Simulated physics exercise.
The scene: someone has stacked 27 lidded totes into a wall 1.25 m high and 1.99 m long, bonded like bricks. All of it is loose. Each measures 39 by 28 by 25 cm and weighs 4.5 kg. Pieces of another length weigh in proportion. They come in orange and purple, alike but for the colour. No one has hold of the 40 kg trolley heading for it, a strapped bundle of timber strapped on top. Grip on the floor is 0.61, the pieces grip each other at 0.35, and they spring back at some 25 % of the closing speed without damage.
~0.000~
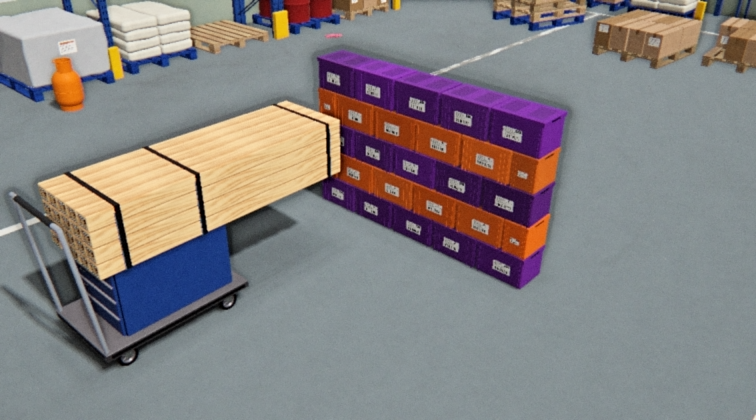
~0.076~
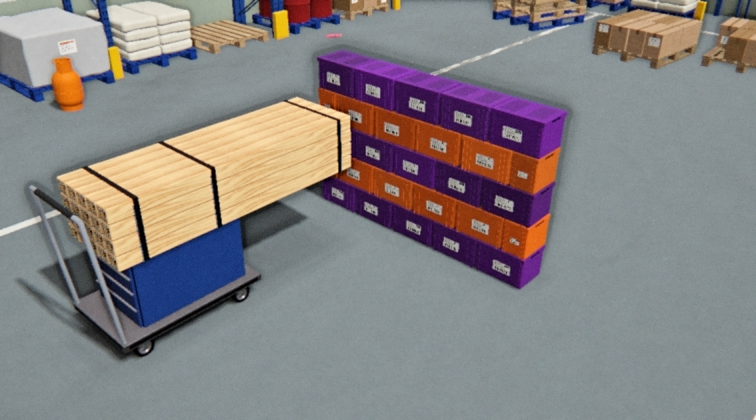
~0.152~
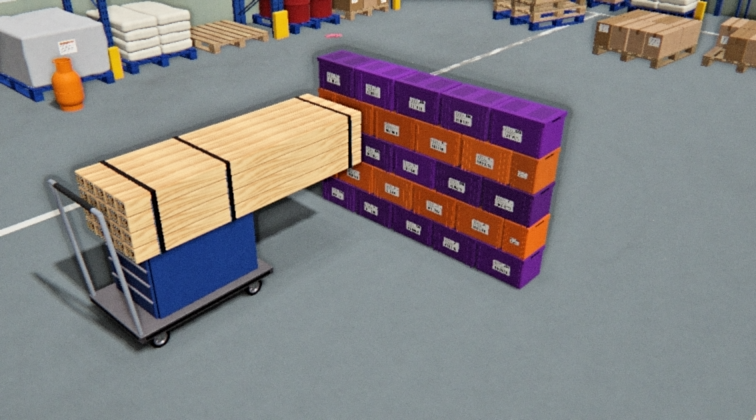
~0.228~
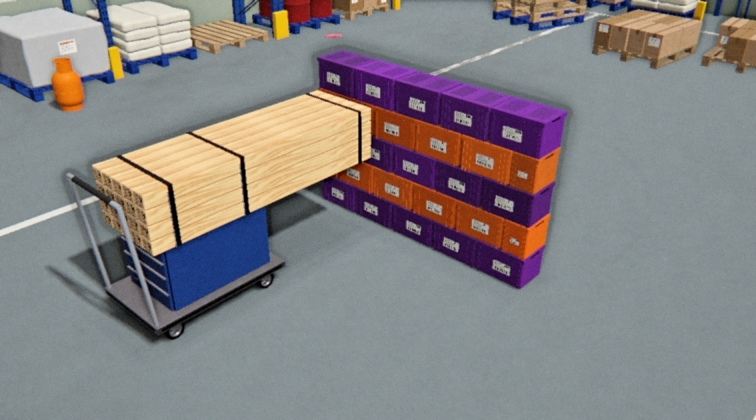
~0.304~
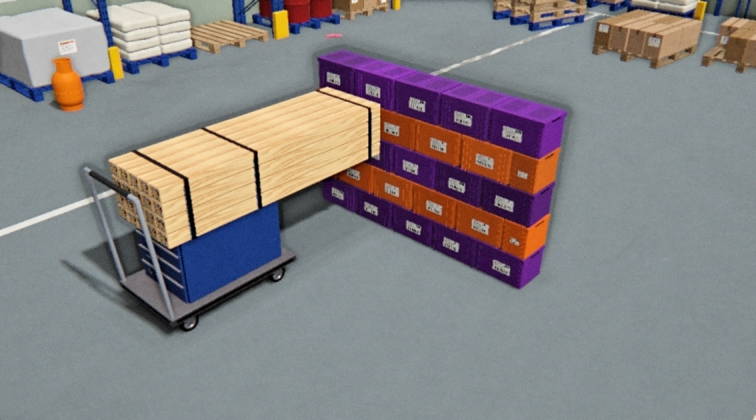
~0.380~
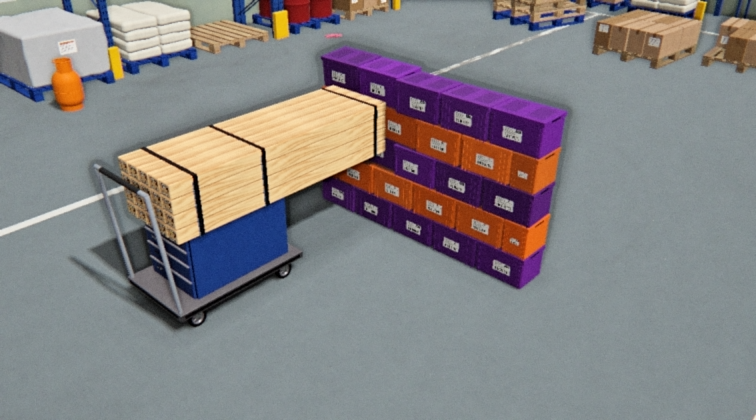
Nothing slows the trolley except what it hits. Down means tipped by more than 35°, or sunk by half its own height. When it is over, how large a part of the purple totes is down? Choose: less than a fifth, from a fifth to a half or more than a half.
Ending down: From a fifth to a half.
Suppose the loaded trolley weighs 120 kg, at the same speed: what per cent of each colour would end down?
Then purple 30, orange 40 per cent.
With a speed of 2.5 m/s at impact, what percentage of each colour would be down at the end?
Then purple 30, orange 30 per cent.
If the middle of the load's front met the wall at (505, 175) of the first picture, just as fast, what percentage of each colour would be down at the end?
In that case purple 40, orange 40 per cent.
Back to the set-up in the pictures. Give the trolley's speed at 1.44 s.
Near 0.1 m/s.
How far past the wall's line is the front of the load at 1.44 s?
Roughly 35 cm.
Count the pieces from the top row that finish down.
3 of them.
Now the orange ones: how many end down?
By colour: Orange 5.
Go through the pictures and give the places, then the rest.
In the first frame (we follow the side turned to the camera), load (334, 138) 44 cm short of the wall; top purple tote (335, 78); top orange tote (523, 174); no piece has moved.
In the second frame, load (345, 134) 33 cm short of the wall; top purple tote (335, 78).
In the third frame, load (356, 130) 22 cm short of the wall; top purple tote (335, 78).
In the fourth frame, load (366, 125) 12 cm short of the wall; top purple tote (335, 78).
In the fifth frame, load (375, 122) 12 mm short of the wall; top purple tote (335, 78).
In the sixth frame, load (381, 119) 49 mm into the wall's line; top purple tote (340, 77) tipped 5°; top orange tote (523, 174); 7 stirred so far.
Around 1.00 s, load 26 cm past the wall's line, still rolling; none of the 15 purple totes down (0 of 27 in all colours); top purple tote tipped 21°.
Around 1.44 s, load 34 cm past the wall's line, still rolling; 6 of the 15 purple totes down (11 of 27 in all colours); top purple tote tipped 70°, 74 cm lower.
Finally (3.1 s), load 39 cm past the wall's line, stopped; 6 of the 15 purple totes down (11 of 27 in all colours); top purple tote on its side; top orange tote unmoved. That is 40 per cent. Seen by the last camera, middles, top purple tote near (494, 144), top orange tote near (534, 167).
